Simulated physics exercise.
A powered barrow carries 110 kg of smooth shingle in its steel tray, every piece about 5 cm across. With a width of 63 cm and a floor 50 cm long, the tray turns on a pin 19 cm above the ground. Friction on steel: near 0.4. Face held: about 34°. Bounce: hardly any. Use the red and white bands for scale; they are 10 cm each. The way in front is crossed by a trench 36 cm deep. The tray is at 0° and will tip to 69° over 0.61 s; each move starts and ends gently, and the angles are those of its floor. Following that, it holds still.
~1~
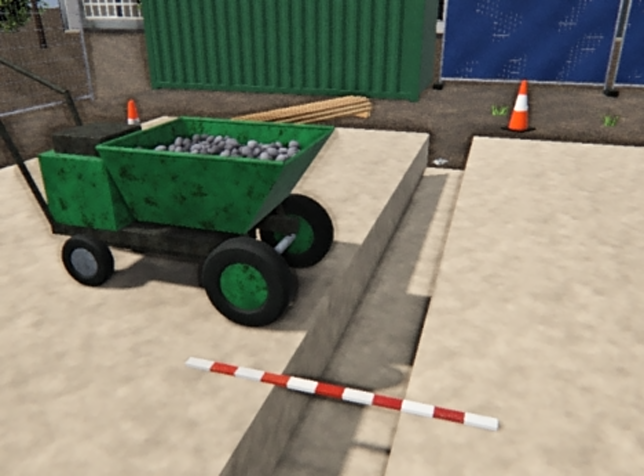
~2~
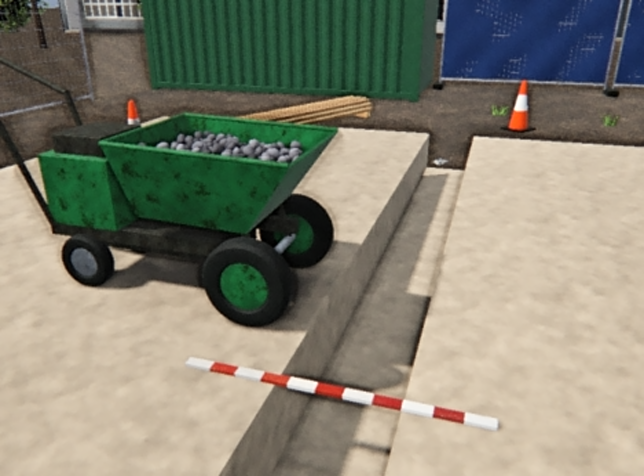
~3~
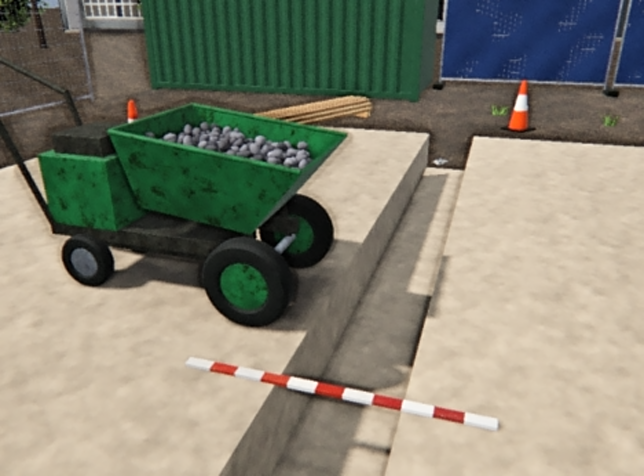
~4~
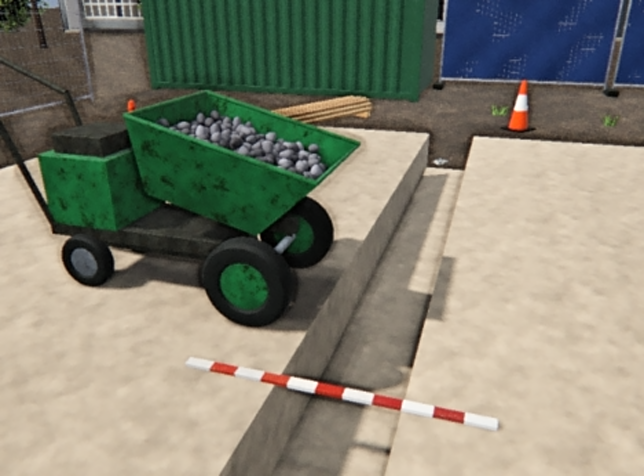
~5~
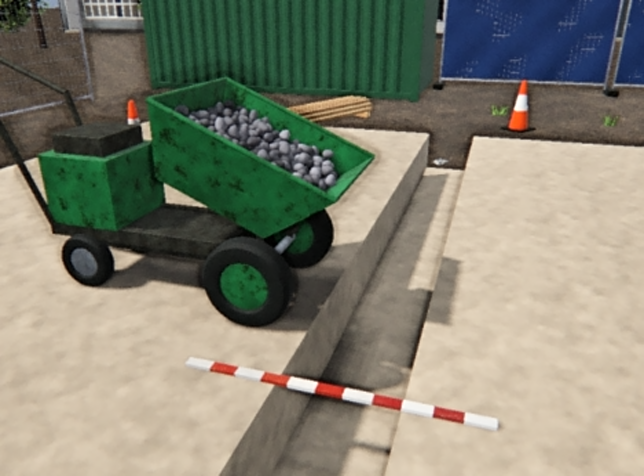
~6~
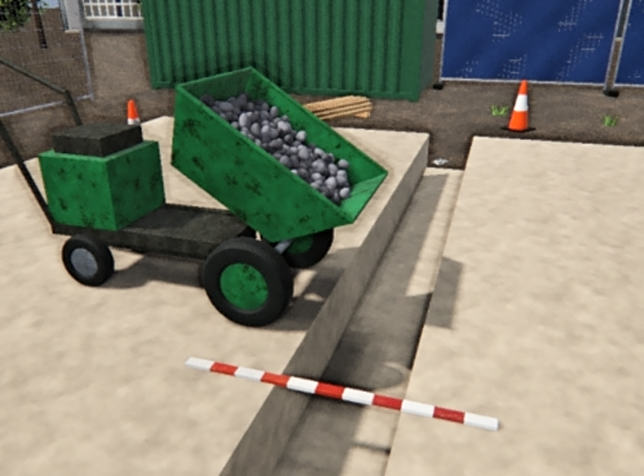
A green powered barrow loaded with grey stones stood beside a trench with a red-and-white pole across it, and its tray gradually tilted up at the back, its front lip lowering toward the right.
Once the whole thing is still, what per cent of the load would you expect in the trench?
I would expect about 41 per cent.
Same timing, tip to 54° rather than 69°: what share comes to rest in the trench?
Then close to 15 per cent.
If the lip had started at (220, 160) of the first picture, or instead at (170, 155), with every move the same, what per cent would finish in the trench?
It'd be around 90 per cent and after that around 90 per cent.
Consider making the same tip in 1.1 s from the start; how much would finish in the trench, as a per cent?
It'd be some 50 per cent.
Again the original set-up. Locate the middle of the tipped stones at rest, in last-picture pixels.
In the last view, about (457, 318).
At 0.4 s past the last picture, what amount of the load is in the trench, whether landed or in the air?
Something like 5 in a hundred.
Then, 0.2 s after the last picture the floor is at 59°, 100 % in the tray; the foremost stones are at (371, 239).
Then, 0.4 s after the last picture the floor is at 69°, 80 % in the tray, 7 % in the trench, 13 % past the trench; the foremost stones are at (467, 325).
Then, 0.8 s after the last picture the floor is at 69°, 28 % in the tray, 13 % in the trench, 59 % past the trench; the foremost stones are past the picture's edge.
Then, 2.7 s after the last picture the floor is at 69°, 0 % in the tray, 41 % in the trench, 59 % past the trench; the foremost stones are past the picture's edge.
